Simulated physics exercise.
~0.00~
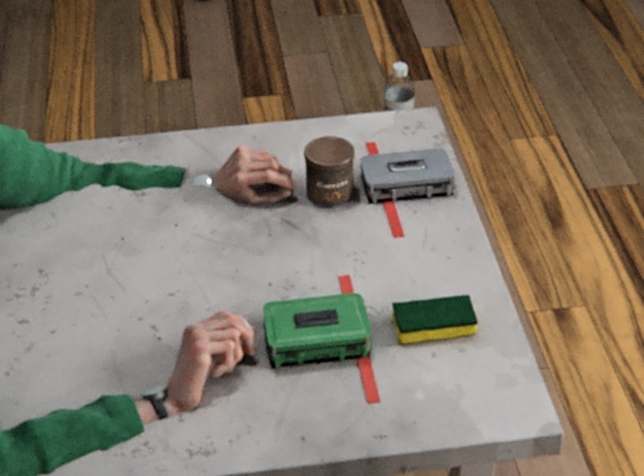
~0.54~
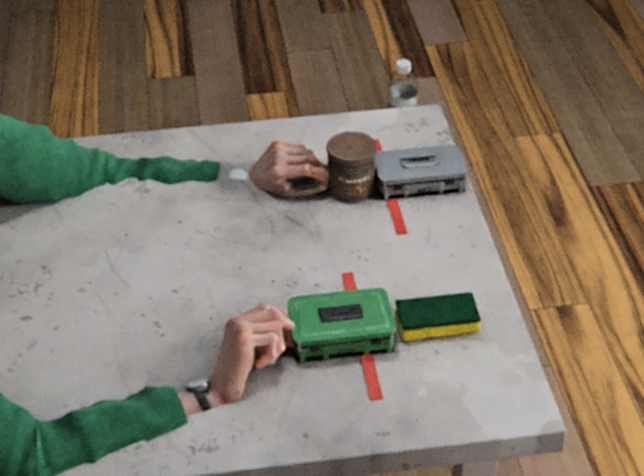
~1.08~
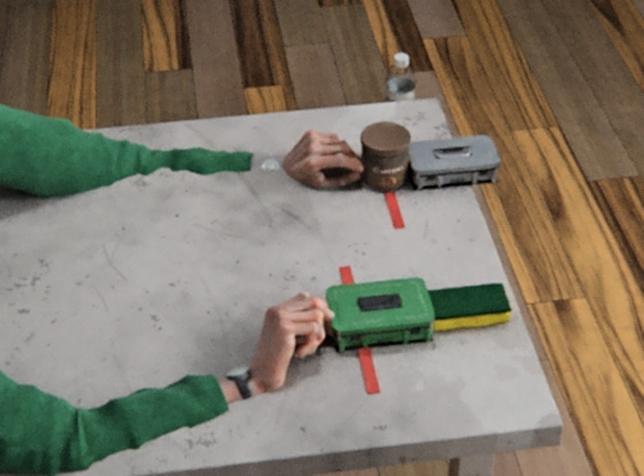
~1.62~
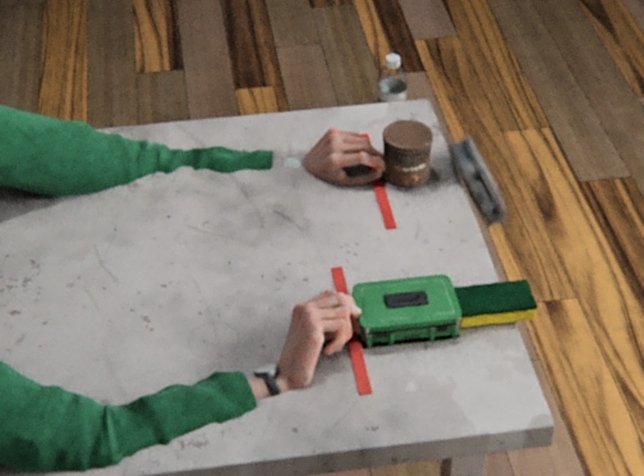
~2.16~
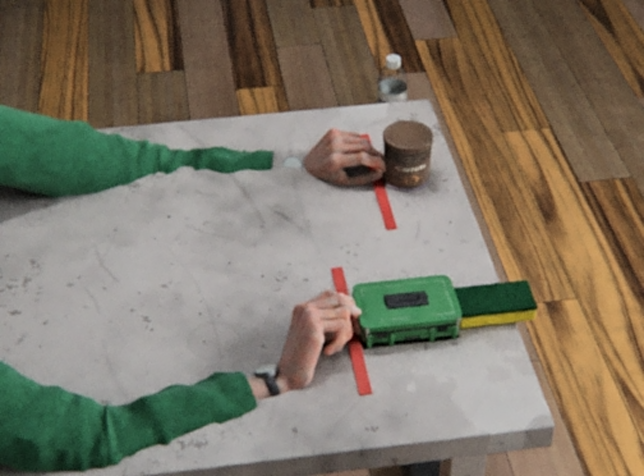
Two green-sleeved hands pushing a brown pot and green case rightward, tipping a grey case off the table while a sponge stays on.
